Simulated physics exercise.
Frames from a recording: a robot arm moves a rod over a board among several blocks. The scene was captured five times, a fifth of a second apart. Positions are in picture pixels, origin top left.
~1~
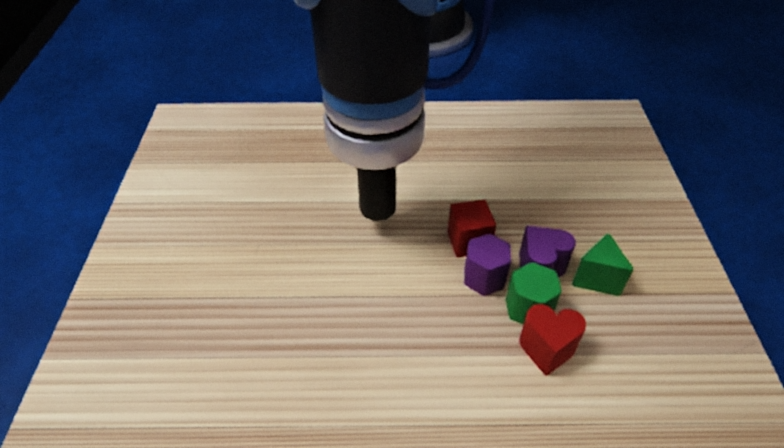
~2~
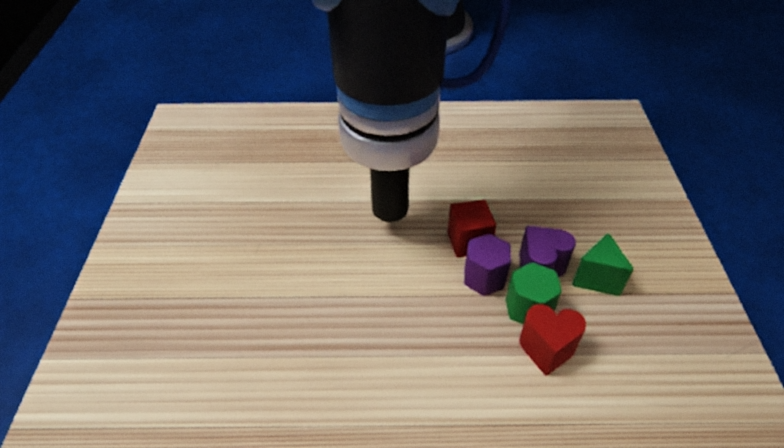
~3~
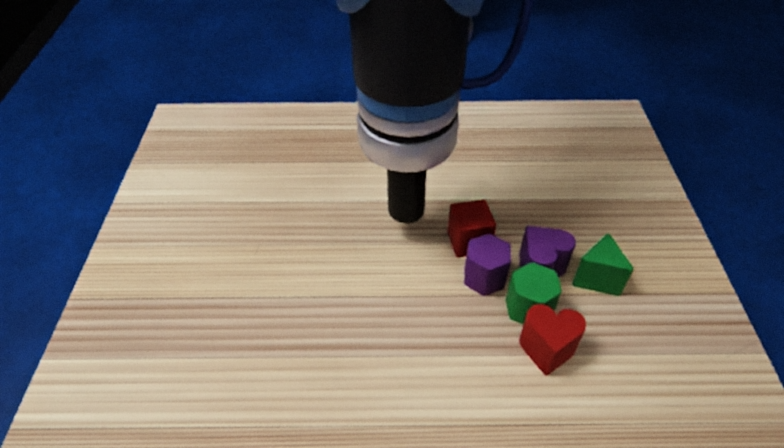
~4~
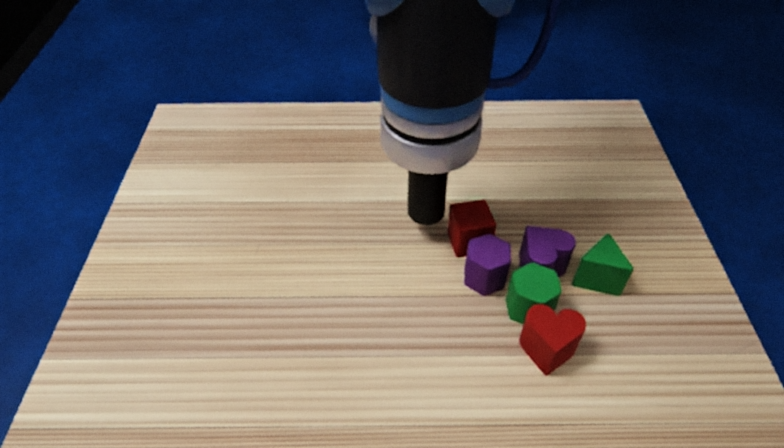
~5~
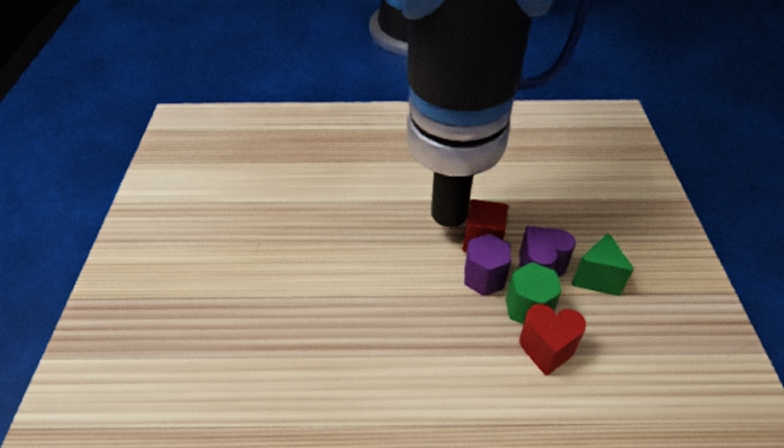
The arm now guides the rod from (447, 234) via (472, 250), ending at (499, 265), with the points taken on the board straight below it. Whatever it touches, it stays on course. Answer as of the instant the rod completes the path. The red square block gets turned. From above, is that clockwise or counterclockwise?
Spins counterclockwise.
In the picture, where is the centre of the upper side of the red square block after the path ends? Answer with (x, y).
Its top centre lands on (534, 221).
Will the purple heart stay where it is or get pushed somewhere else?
It is moved off its spot.
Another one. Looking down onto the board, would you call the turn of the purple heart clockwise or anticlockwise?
The block turns clockwise.
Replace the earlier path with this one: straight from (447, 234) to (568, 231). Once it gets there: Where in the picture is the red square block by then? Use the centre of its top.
It ends at (608, 232).
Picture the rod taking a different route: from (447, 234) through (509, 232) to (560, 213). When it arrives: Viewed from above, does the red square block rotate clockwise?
Final answer: Yes.
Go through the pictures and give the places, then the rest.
In the first picture, tip of the rod at (378, 209), middles of tops, red square block at (473, 214), purple hexagonal block at (489, 251), green hexagonal block at (537, 282), purple heart at (548, 242).
In the second picture, rod at (390, 210), nothing pushed.
In the third picture, rod at (406, 212), nothing pushed.
In the fourth picture, rod at (426, 213), nothing pushed.
In the fifth picture, rod at (449, 215), red square block at (488, 214), purple hexagonal block at (489, 251), green hexagonal block at (537, 282), purple heart at (548, 242).
What follows on the original path. Halfway along, rod at (475, 232); red square block at (515, 221), turned 20° anticlockwise; purple heart at (558, 244), turned 15° clockwise.
At the end, rod at (503, 247); red square block at (534, 221), turned 55° anticlockwise; purple hexagonal block at (499, 270), turned 30° clockwise; green hexagonal block at (542, 289), turned 20° anticlockwise; purple heart at (567, 242), turned 40° clockwise.
